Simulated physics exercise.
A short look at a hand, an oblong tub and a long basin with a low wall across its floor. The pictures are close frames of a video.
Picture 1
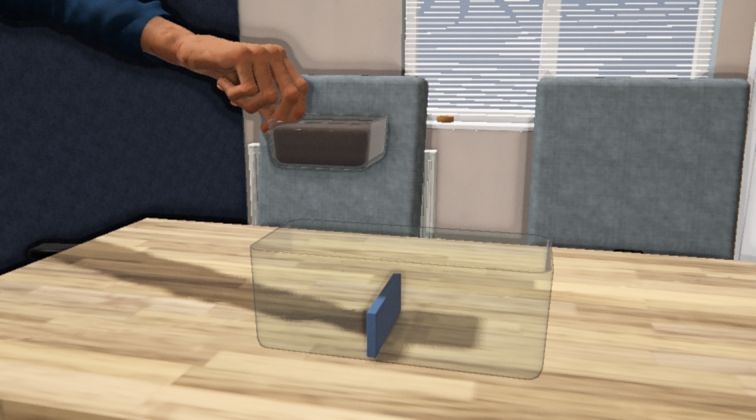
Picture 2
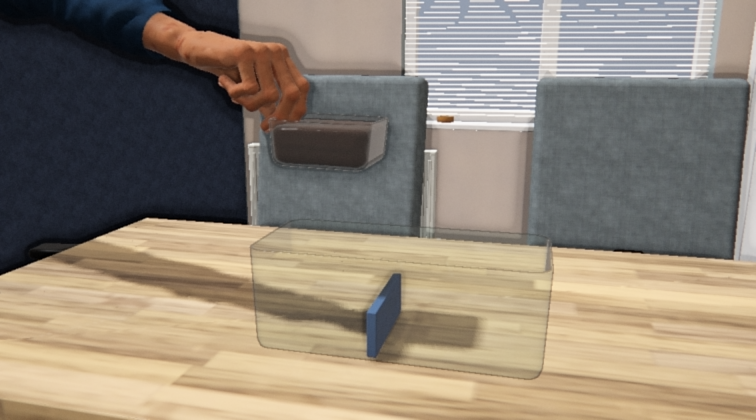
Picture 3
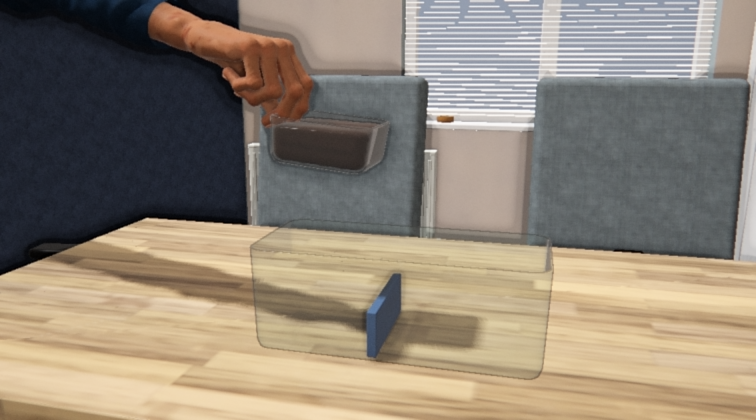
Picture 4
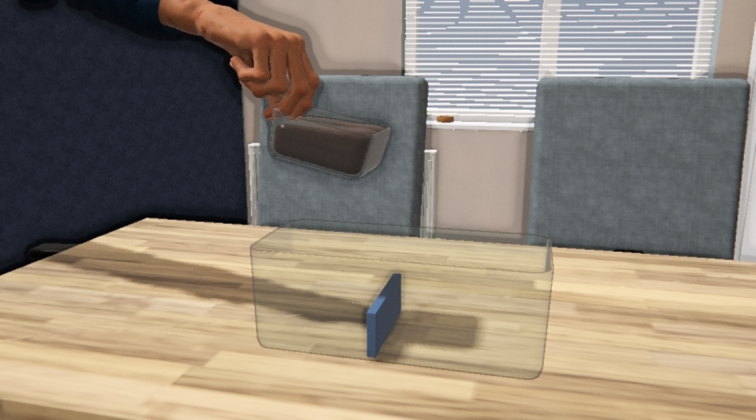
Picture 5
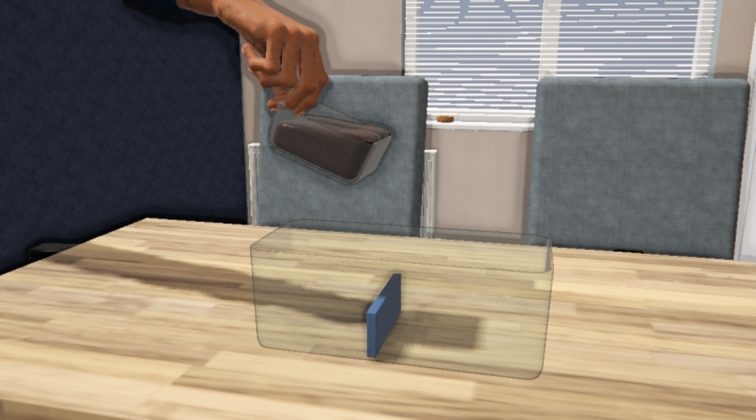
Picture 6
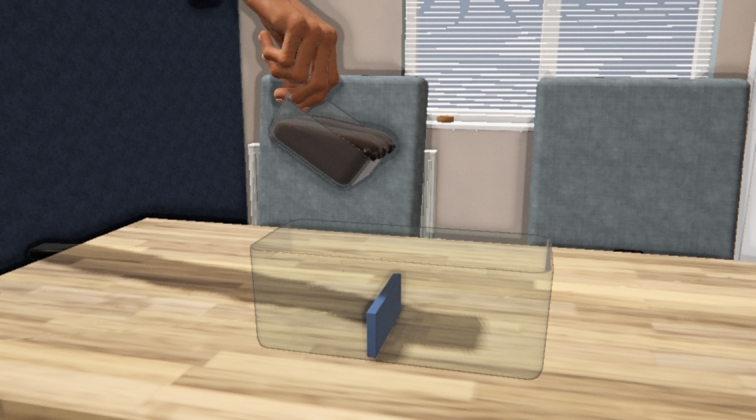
At a wooden table, a hand tilting a small clear tub of dark brown contents rightward above a long transparent basin.
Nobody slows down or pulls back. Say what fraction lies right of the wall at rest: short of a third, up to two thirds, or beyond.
It comes to over two thirds.
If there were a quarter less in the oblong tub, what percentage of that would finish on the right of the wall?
Some 85 per cent.
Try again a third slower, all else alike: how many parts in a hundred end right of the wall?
Near 85 %.
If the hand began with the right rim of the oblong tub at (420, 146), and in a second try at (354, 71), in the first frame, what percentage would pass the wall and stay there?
Near 95 % and 80 %.
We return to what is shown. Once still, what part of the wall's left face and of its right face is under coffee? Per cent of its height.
Left about 0, right about 30.
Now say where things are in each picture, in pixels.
The first picture shows tilt 0°; pouring edge (379, 122); surface from (288, 124) to (378, 127); the long basin's rim runs from (272, 234) to (551, 255); the wall's top is at (386, 293).
The second picture shows tilt 2°; pouring edge (379, 123); surface from (288, 123) to (379, 128).
The third picture shows tilt 6°; pouring edge (380, 127); surface from (289, 122) to (380, 129).
The fourth picture shows tilt 13°; pouring edge (382, 134); surface from (290, 121) to (381, 131).
The fifth picture shows tilt 22°; pouring edge (382, 142); surface from (291, 121) to (384, 137); 2 per cent is over the edge.
The sixth picture shows tilt 33°; pouring edge (381, 152); surface from (289, 120) to (376, 139); 7 per cent is over the edge.
A moment on, the oblong tub is tipped on its side and 12 per cent is still to pour, 0 is left of the wall and 46 right of it.
Next, the oblong tub is tipped on its side and 3 per cent is still to pour, 6 is left of the wall and 89 right of it.
Then the oblong tub is tipped on its side and 0 per cent is still to pour, 9 is left of the wall and 88 right of it.
Later the oblong tub is tipped on its side and 0 per cent is still to pour, 11 is left of the wall and 88 right of it.
In the end 11 per cent lies left of the wall, 88 right of it and 1 outside.
